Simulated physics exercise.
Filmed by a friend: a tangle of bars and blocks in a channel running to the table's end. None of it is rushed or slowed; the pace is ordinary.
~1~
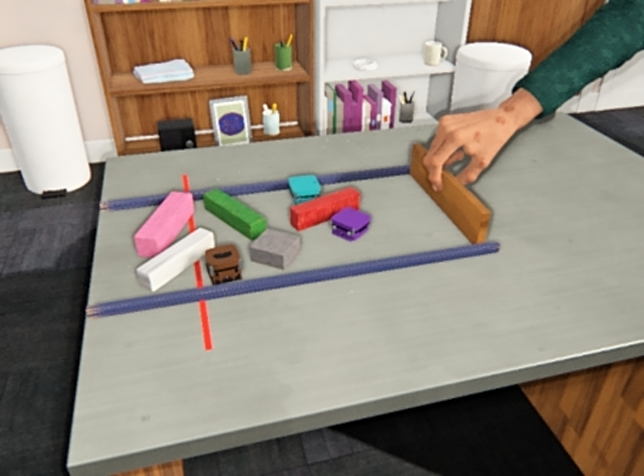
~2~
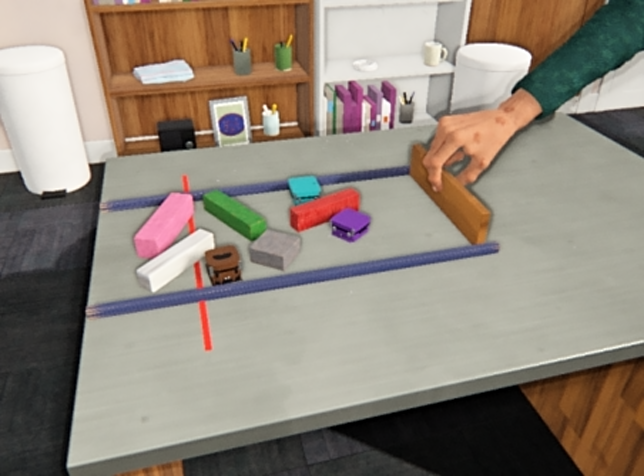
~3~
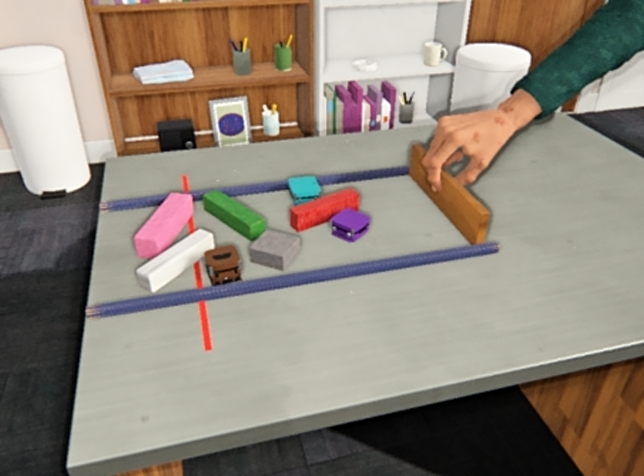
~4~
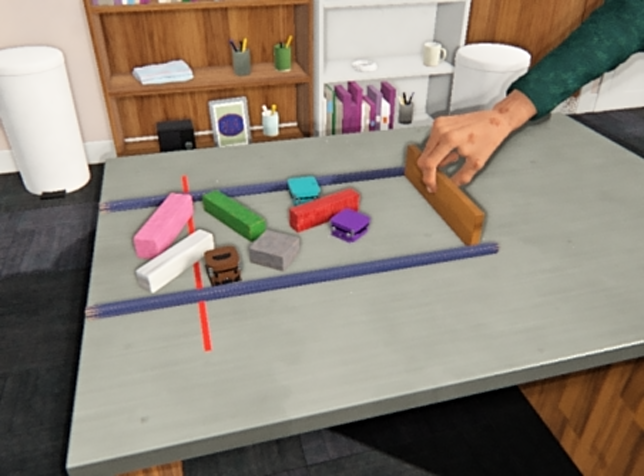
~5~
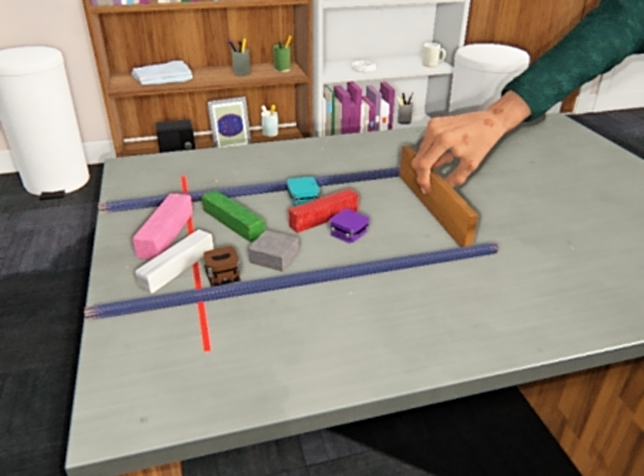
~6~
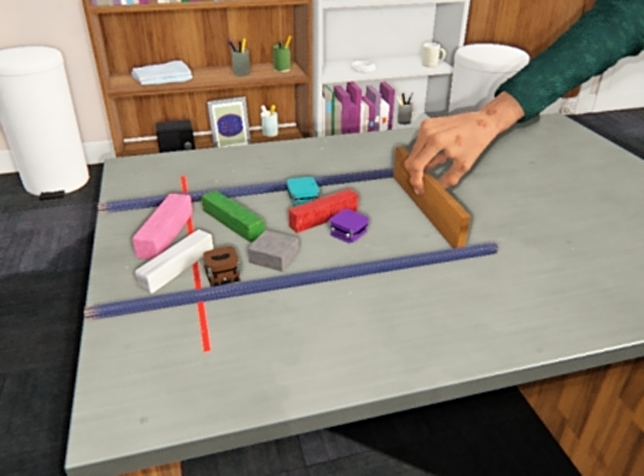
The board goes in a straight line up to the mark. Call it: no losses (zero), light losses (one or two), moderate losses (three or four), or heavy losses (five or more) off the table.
No losses.
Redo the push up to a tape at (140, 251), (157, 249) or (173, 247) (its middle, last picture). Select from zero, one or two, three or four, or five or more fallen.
The three counts come out as either three or four, 1 or 2 and 1 or 2.
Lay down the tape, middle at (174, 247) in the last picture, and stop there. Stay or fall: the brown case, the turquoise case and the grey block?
The brown case is still there. The turquoise case is still there. The grey block is still there.
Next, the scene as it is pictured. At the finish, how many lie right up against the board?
It touches 4.
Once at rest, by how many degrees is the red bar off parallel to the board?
Angle: Roughly 35 degrees.
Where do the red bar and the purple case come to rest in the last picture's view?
Final pixels, roughly: (160, 233) for the first, (178, 248) for the other.
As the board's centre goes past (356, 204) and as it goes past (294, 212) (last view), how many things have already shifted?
In order, the tallies are 2 and 6.
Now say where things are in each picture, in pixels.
The first frame shows pink bar (166, 224); white stick (178, 258); brown case (224, 265); board (445, 191); tape (194, 242).
The second frame shows white stick (178, 259); board (445, 191).
The third frame shows brown case (223, 266); green bar (233, 215).
The fourth frame shows pink bar (166, 225); grey block (275, 250).
The fifth frame shows white stick (176, 260); purple case (349, 227).
The sixth frame shows pink bar (165, 225); white stick (176, 260); brown case (222, 266); board (427, 194); tape (192, 244).
Soon after, none off yet; pink bar at rest near (165, 225); white stick at rest near (176, 260); brown case at rest near (222, 266).
After that, none off yet; pink bar at rest near (165, 225); white stick moving near (167, 262); brown case at rest near (222, 266).
And then, none off yet; pink bar displaced a little near (137, 225); white stick displaced a little near (132, 267); brown case displaced about its own width near (179, 274).
In the end, the number that fall off is zero.
